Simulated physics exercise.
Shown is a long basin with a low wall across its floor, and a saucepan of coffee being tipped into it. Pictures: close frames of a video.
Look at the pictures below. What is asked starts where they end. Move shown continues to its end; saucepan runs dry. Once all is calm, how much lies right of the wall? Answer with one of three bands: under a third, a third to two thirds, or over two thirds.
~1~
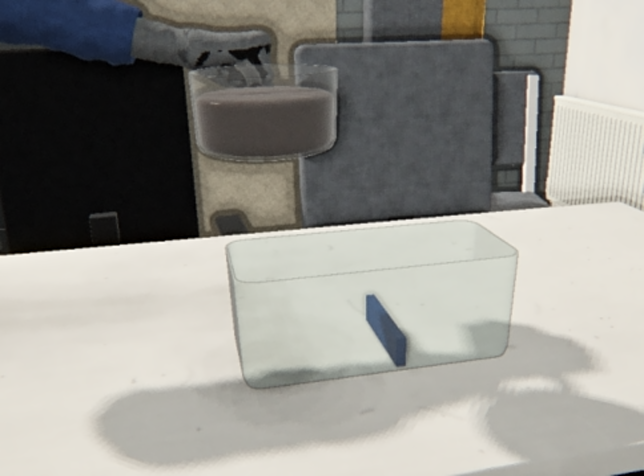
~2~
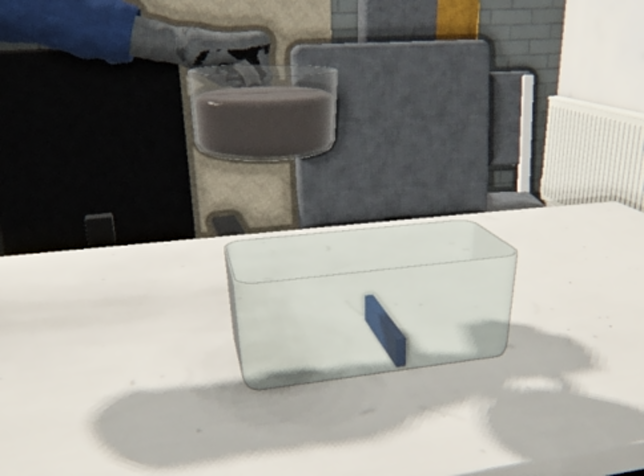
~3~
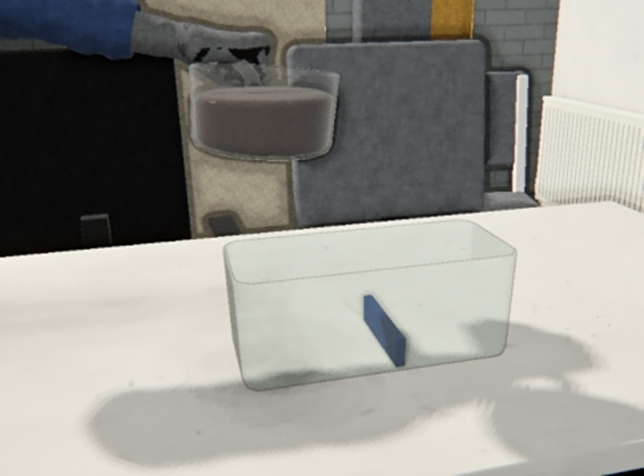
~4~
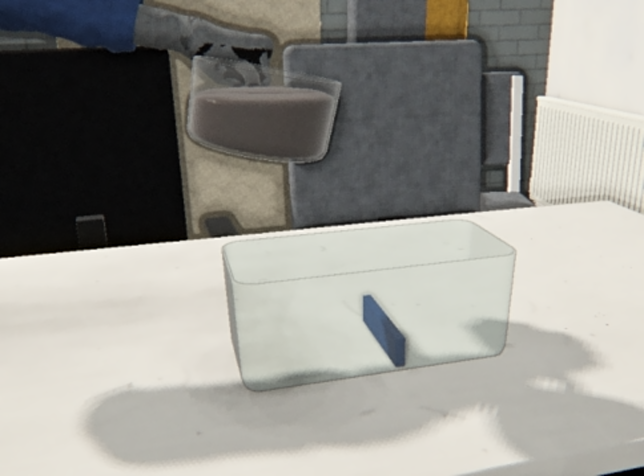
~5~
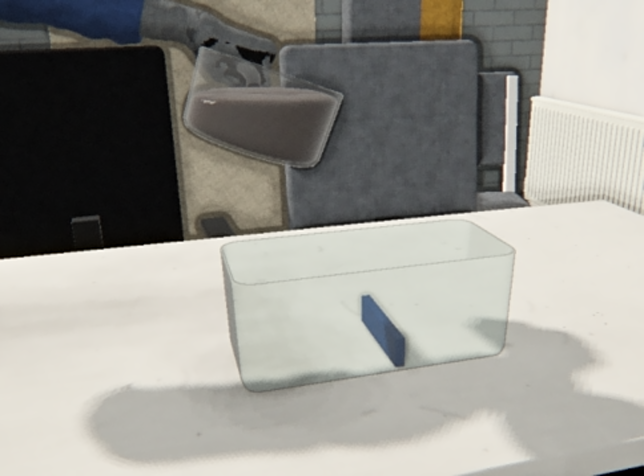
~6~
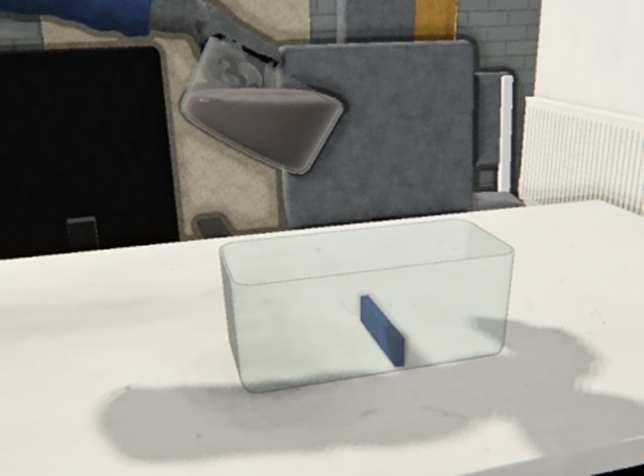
A third to two thirds.
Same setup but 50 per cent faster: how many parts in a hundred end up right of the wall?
Some 35 per cent.
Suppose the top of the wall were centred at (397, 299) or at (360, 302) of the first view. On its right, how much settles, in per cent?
Try 1: About 35 percent; try 2: About 75 percent.
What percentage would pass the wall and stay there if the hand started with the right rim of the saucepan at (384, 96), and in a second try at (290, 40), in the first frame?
About 75 per cent, then about 15 per cent.
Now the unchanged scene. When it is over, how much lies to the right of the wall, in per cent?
Around 55 %.
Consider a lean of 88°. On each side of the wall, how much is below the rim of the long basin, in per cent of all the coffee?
5 per cent left, 15 per cent right.
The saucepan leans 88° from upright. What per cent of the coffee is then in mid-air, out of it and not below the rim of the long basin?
Something close to 45 percent of it.
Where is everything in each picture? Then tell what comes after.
In the first frame, it leans 0°; its right rim is at (334, 70); the coffee meets the walls at (195, 99) and (330, 91); the long basin's rim runs from (230, 263) to (496, 237); the wall's top is at (385, 316).
In the second frame, it leans 1°; its right rim is at (334, 71); the coffee meets the walls at (194, 98) and (330, 92).
In the third frame, it leans 5°; its right rim is at (335, 76); the coffee meets the walls at (194, 97) and (329, 94).
In the fourth frame, it leans 12°; its right rim is at (337, 84); the coffee meets the walls at (193, 97) and (331, 94).
In the fifth frame, it leans 20°; its right rim is at (338, 96); the coffee meets the walls at (191, 97) and (333, 95).
In the sixth frame, it leans 30°; its right rim is at (337, 109); the coffee meets the walls at (186, 96) and (333, 98); 1 per cent is over the edge.
A moment on, the saucepan is tipped on its side and 36 per cent is still to pour, 3 is left of the wall and 17 right of it.
Next, the saucepan is tipped right over and 7 per cent is still to pour, 28 is left of the wall and 55 right of it.
Then the saucepan is tipped right over and 1 per cent is still to pour, 44 is left of the wall and 53 right of it.
Later the saucepan is tipped right over and 0 per cent is still to pour, 46 is left of the wall and 53 right of it.
In the end 46 per cent lies left of the wall, 54 right of it and 1 outside.
